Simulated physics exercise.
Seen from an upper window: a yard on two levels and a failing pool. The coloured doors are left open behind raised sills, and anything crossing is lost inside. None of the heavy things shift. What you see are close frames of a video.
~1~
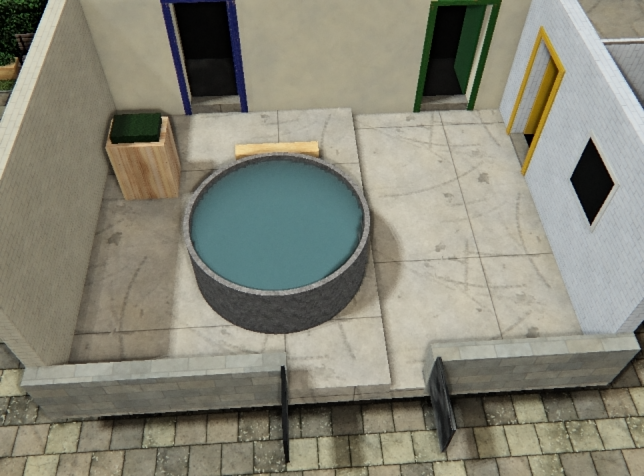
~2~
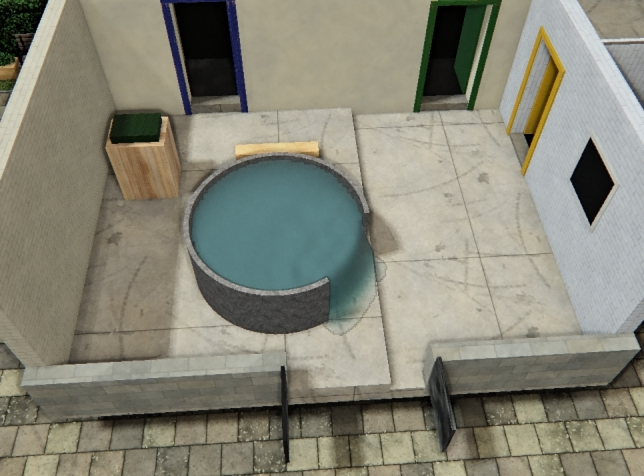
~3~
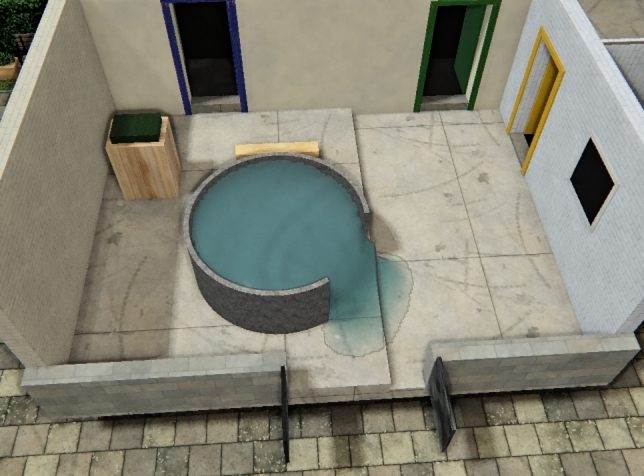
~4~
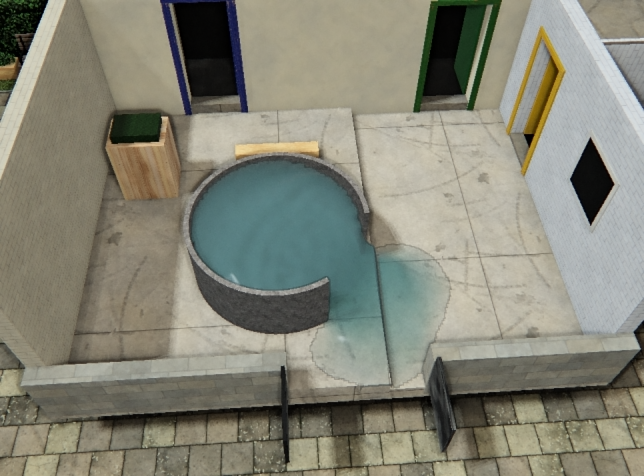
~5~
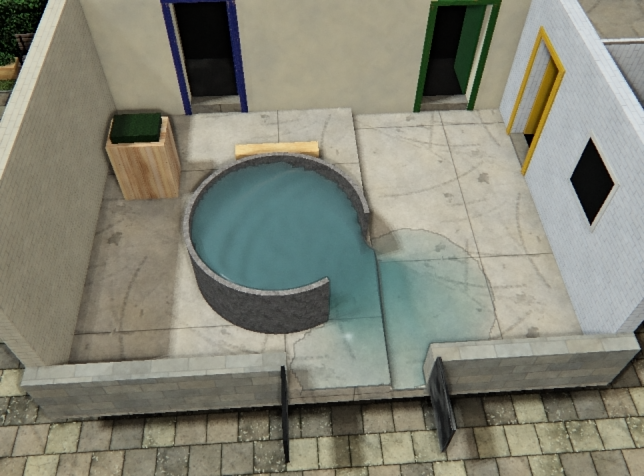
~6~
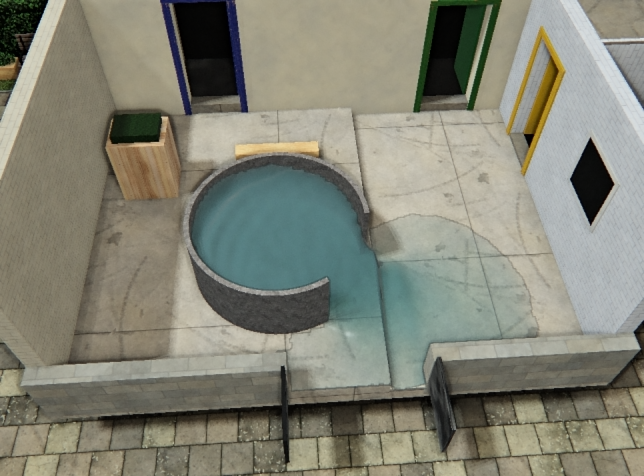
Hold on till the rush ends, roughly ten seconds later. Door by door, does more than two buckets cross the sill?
In order: Green door: Tops two buckets; blue door: Never tops two buckets; yellow door: Tops two buckets.
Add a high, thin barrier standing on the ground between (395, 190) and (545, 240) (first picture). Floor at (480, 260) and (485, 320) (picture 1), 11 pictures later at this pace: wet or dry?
Going in the order asked: Inundated, inundated.
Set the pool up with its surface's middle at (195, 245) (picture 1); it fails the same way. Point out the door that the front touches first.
That would be the one in yellow, I think.
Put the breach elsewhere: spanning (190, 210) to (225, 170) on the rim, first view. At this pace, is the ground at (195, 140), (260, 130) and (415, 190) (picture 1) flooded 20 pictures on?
Submerged, submerged, bone-dry.
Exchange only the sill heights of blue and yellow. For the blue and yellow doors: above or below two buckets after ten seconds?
Looking at both, blue door receives less, and yellow door receives less.
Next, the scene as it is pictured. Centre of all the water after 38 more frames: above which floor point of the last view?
I'd put it at around (405, 228).
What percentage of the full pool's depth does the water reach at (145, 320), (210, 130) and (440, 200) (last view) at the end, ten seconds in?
Depths of roughly 0, 2 and 12 per cent.
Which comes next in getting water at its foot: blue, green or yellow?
My pick is the yellow one.
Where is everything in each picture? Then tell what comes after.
In the first picture, the round tank at (277, 221) is whole and still.
In the second picture, water pours out at (355, 277) and has run to (334, 329).
In the third picture, the front is at a hidden place, out from the gap at (355, 278).
In the fourth picture, water pours out at (354, 279) and has run to a hidden place.
In the fifth picture, water pours out at (354, 280) and has run to a hidden place.
In the sixth picture, the front is at a hidden place, out from the gap at (354, 279).
A moment on, water covers 25 % of the floor; the green door not reached, the blue door not reached, the yellow door not reached.
Next, water covers 30 % of the floor; the green door not reached, the blue door not reached, the yellow door wet at the sill, nothing in.
Then, water covers 50 % of the floor; the green door over two buckets in, the blue door not reached, the yellow door under two buckets in.
Later, water covers 65 % of the floor; the green door far over two buckets in, the blue door wet at the sill, nothing in, the yellow door under two buckets in.
In the end, water covers 60 % of the floor; the green door far over two buckets in, the blue door wet at the sill, nothing in, the yellow door far over two buckets in.
